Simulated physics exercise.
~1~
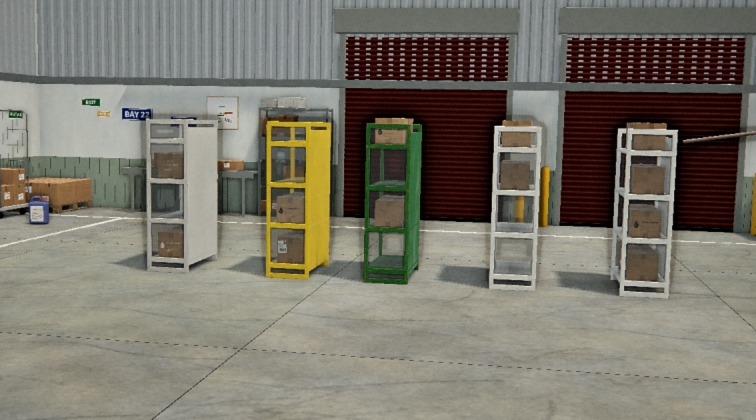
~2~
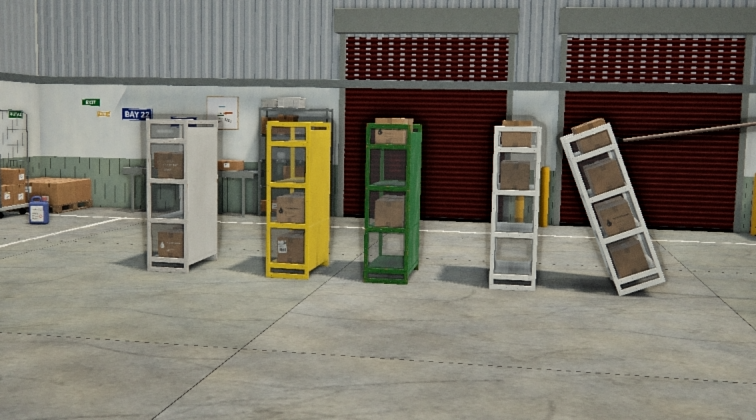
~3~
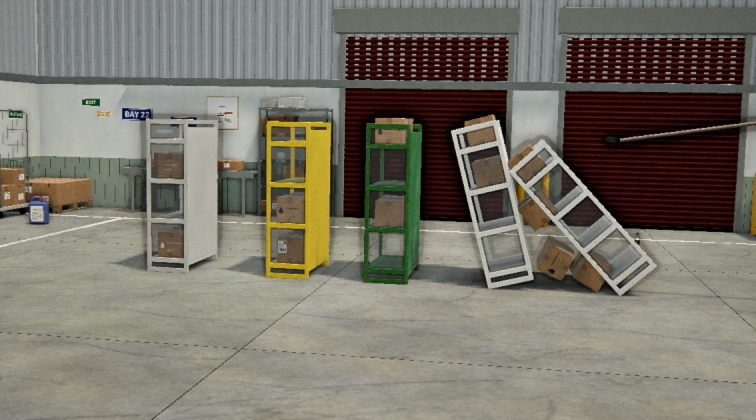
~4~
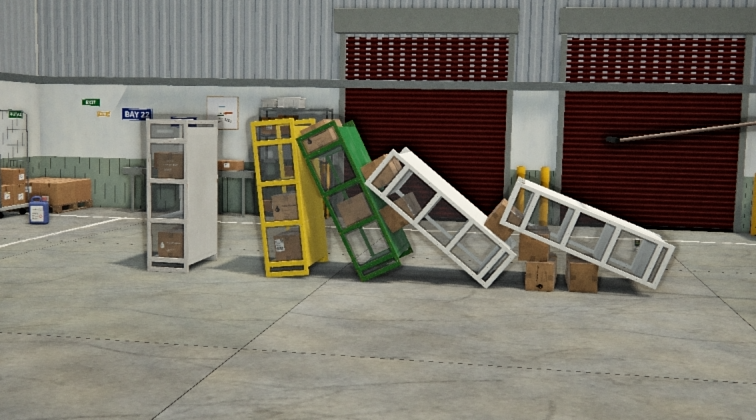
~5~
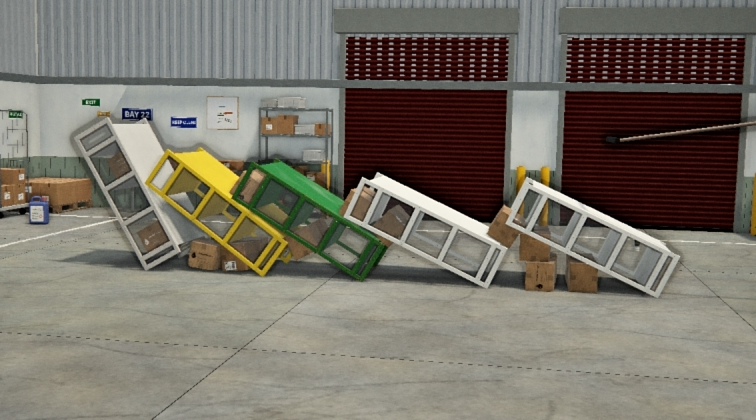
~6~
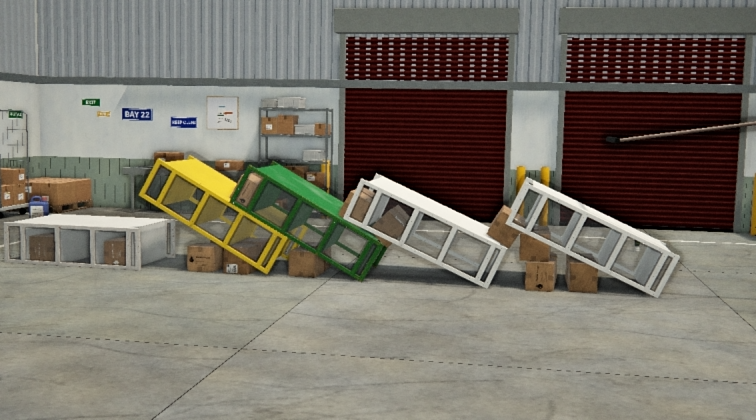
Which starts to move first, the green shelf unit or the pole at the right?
The pole starts to move first. The green shelf unit is still upright and begins to tip only later, once the lean has passed along the row to it.
